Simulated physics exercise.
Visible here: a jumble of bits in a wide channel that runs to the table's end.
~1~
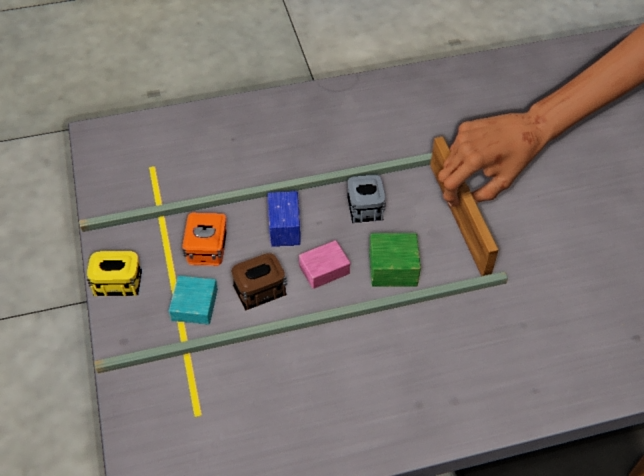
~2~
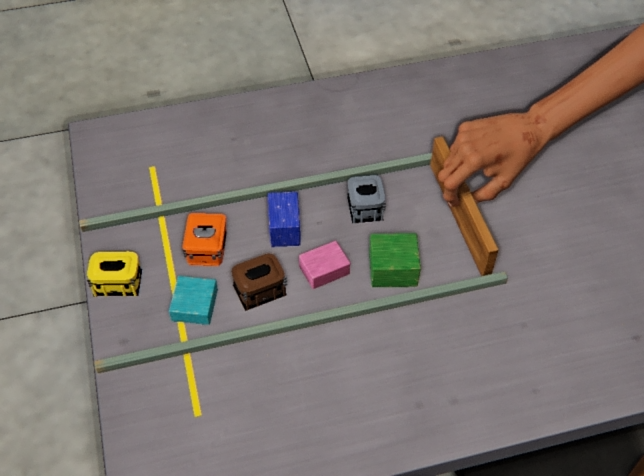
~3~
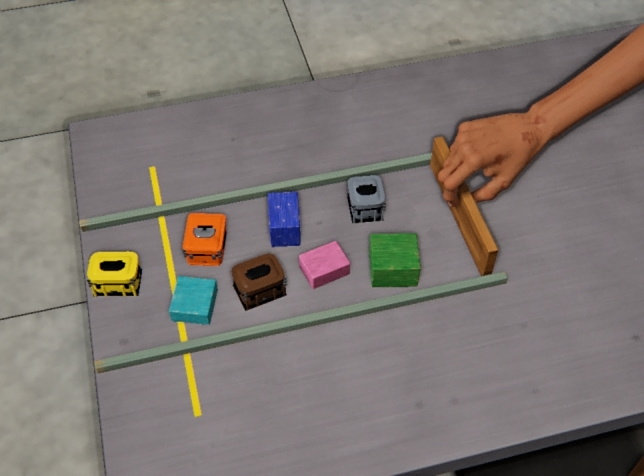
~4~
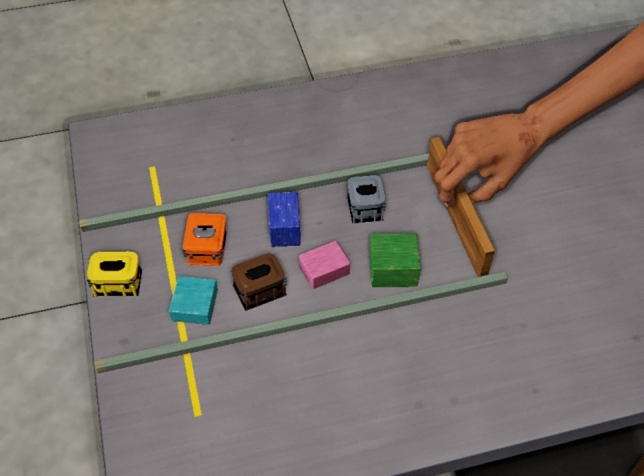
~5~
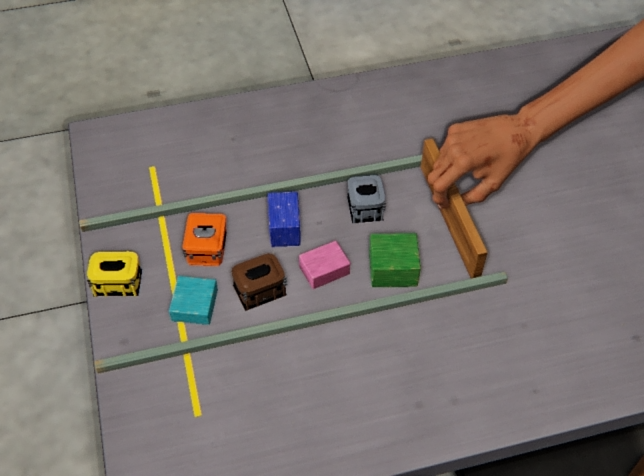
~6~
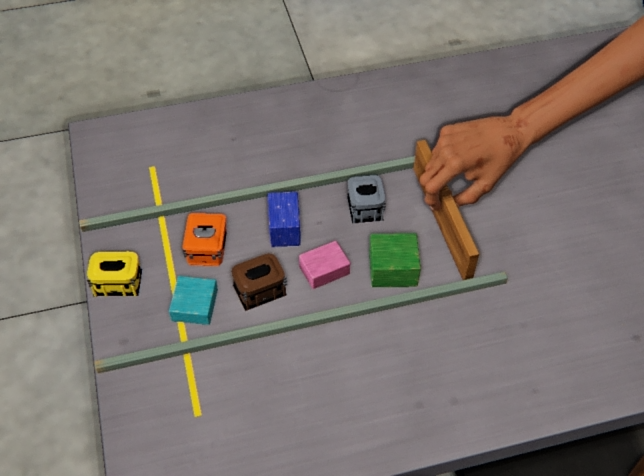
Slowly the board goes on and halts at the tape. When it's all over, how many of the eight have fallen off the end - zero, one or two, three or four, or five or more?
I predict the count lost over the end will be three or four.
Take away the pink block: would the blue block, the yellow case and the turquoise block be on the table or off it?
The blue block keeps its place, the yellow case ends up down and the turquoise block ends up down.
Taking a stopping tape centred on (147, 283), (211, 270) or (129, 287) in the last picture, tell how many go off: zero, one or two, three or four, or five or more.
So, one after another, I'd give at least five; one or two; at least five.
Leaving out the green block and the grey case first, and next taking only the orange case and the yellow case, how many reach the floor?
Count of fallen: 2 / 2.
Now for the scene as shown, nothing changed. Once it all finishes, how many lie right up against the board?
Number in contact with it: 2.
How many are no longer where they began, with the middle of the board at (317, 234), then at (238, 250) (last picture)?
The first count is 6, and then it's 8.
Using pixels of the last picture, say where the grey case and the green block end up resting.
Okay, so first (149, 244), and next (155, 315).
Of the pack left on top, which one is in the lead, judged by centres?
The orange case is the one.
Soon after, none off yet; yellow case at rest near (115, 274); turquoise block moving near (186, 302); orange case at rest near (206, 240).
By the end, the number that fall off is three or four; fallen, brown case, turquoise block and yellow case.
